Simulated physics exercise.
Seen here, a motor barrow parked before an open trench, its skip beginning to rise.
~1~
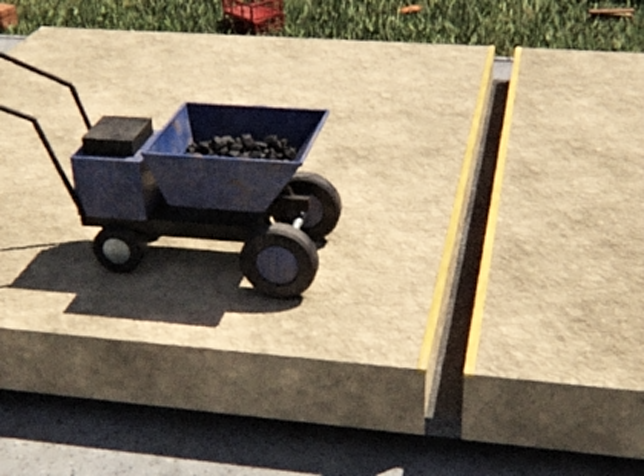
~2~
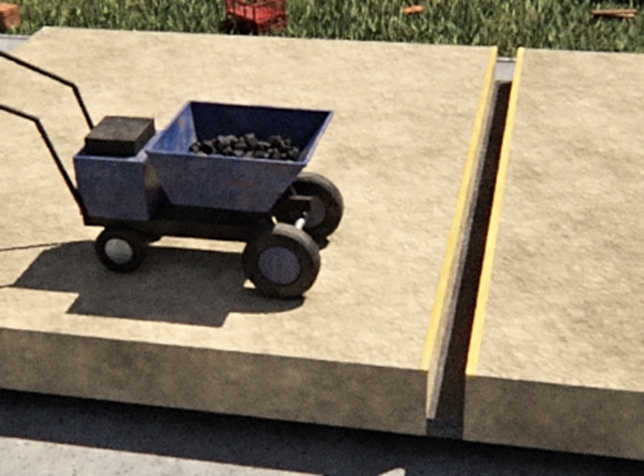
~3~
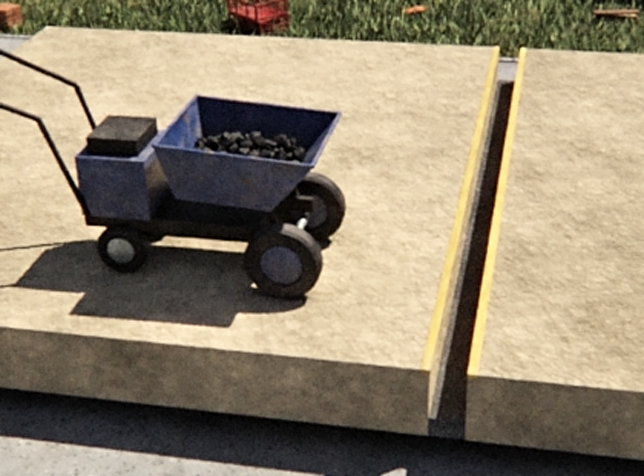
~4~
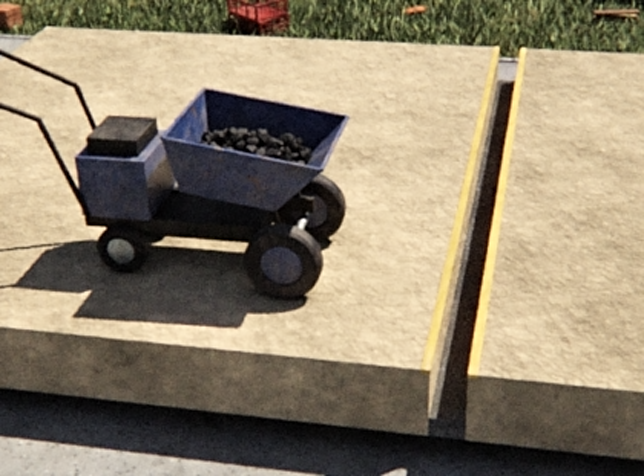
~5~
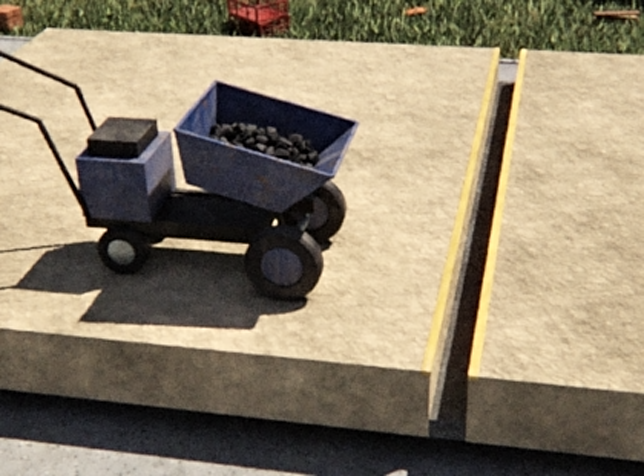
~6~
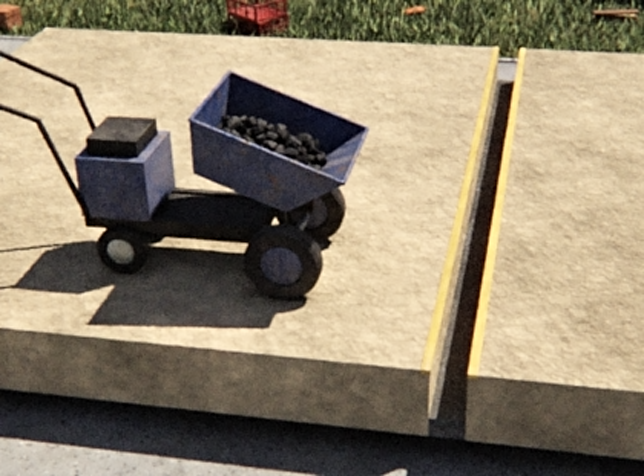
We see a blue motor barrow loaded with dark lumps of coal, standing on a pale slab to the left of a narrow, yellow-edged trench, as its skip rises at the back and tilts gradually toward the right.
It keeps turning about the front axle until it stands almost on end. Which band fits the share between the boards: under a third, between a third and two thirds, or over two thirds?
Between the edges lies from one third to two thirds of the load.
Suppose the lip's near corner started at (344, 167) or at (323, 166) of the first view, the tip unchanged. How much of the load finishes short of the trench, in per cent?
Near 0 % and 20 %.
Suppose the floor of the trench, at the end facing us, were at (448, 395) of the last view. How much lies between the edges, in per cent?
About 40 per cent.
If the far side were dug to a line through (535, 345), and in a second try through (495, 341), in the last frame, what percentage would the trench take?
The first gives 60 %, the second 60 %.
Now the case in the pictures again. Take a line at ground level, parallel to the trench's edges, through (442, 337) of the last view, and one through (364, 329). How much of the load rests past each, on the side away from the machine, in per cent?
Roughly 60 per cent, and 90 per cent.
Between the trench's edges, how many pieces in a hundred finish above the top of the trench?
Close to 0 per cent.
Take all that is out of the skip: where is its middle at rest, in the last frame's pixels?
Roughly at (456, 302).
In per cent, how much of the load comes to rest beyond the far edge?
It comes to 5 per cent or so.
Just after the last frame, skip tipped steeply; every one in the skip.
A moment on, skip tipped right over; the larger part in the skip; roughly a quarter short of the trench; about a tenth in or heaped over the trench.
Further on, skip tipped right over; about a tenth in the skip; roughly a third short of the trench; roughly a third in or heaped over the trench; about a tenth beyond it.
When it is over, skip tipped right over; about a tenth in the skip; roughly a third short of the trench; roughly half in or heaped over the trench; about a tenth beyond it.
